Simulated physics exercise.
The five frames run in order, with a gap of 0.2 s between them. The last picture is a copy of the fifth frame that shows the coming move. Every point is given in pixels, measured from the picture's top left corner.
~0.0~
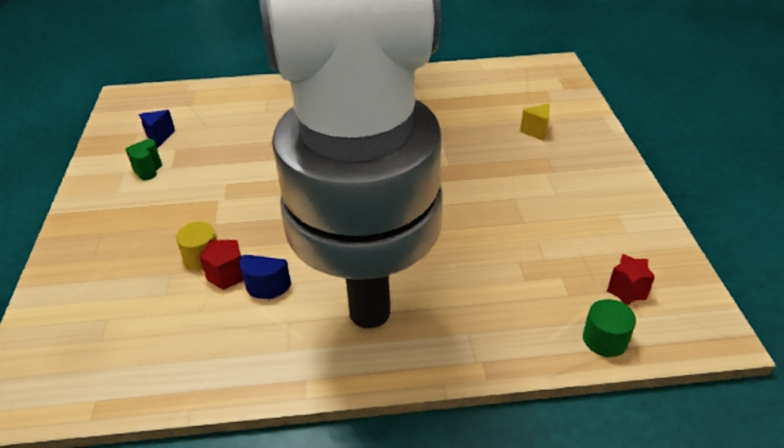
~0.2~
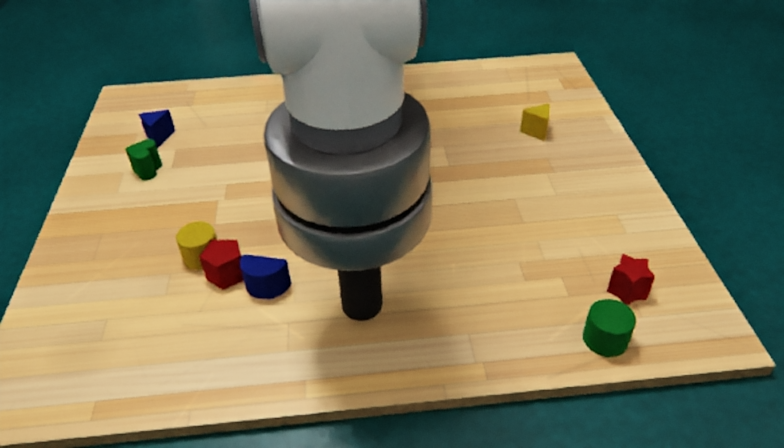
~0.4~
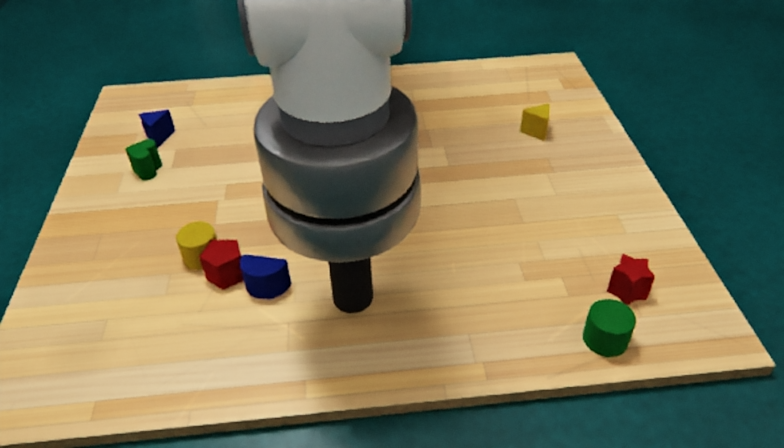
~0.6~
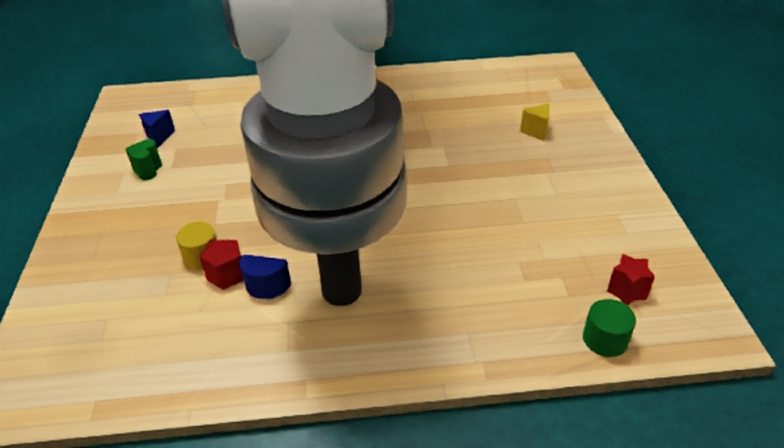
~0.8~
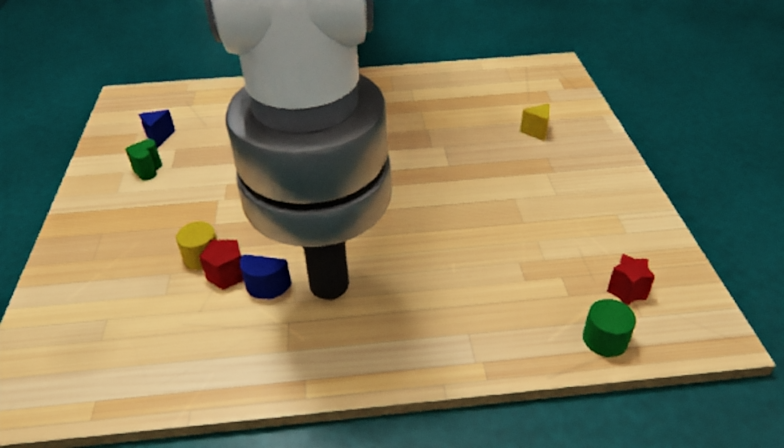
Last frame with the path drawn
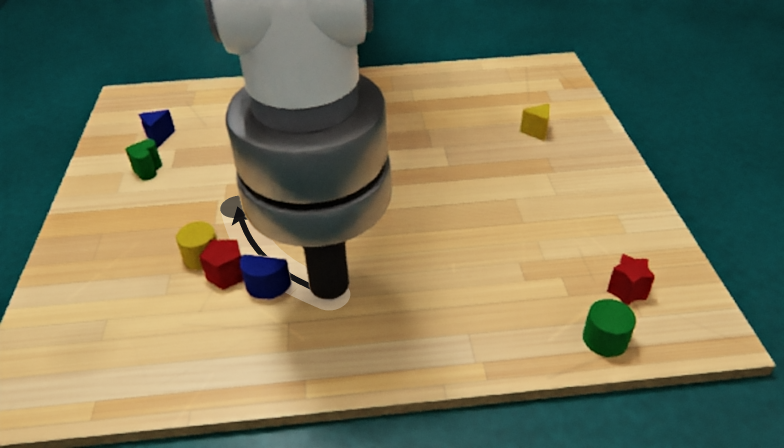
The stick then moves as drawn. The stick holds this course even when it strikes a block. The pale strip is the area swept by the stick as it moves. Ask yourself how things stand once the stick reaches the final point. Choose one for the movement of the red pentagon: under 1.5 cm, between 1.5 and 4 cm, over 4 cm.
It goes under 1.5 cm.
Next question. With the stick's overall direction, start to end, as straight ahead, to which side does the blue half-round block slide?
Displaced left.
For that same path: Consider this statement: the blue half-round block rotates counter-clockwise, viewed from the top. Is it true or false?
That claim is true.
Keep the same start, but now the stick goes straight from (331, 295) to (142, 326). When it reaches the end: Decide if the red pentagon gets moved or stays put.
The block moves away from its spot.
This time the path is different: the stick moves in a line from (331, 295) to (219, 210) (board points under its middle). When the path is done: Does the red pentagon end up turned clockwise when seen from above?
Going by the path, yes.
The line goes from (331, 295) via (283, 271) and (251, 240), ending at (237, 207).
On the path given first. One third of the way, stick at (280, 261); red pentagon at (209, 254), turned 40° clockwise; blue half-round block at (240, 264), turned 55° anticlockwise.
Two thirds of the way, stick at (249, 230); red pentagon at (209, 254), turned 40° clockwise; blue half-round block at (236, 262), turned 75° anticlockwise.
At the end, stick at (235, 196); yellow circular block unmoved; red pentagon at (209, 254), turned 40° clockwise; blue half-round block at (236, 262), turned 75° anticlockwise.
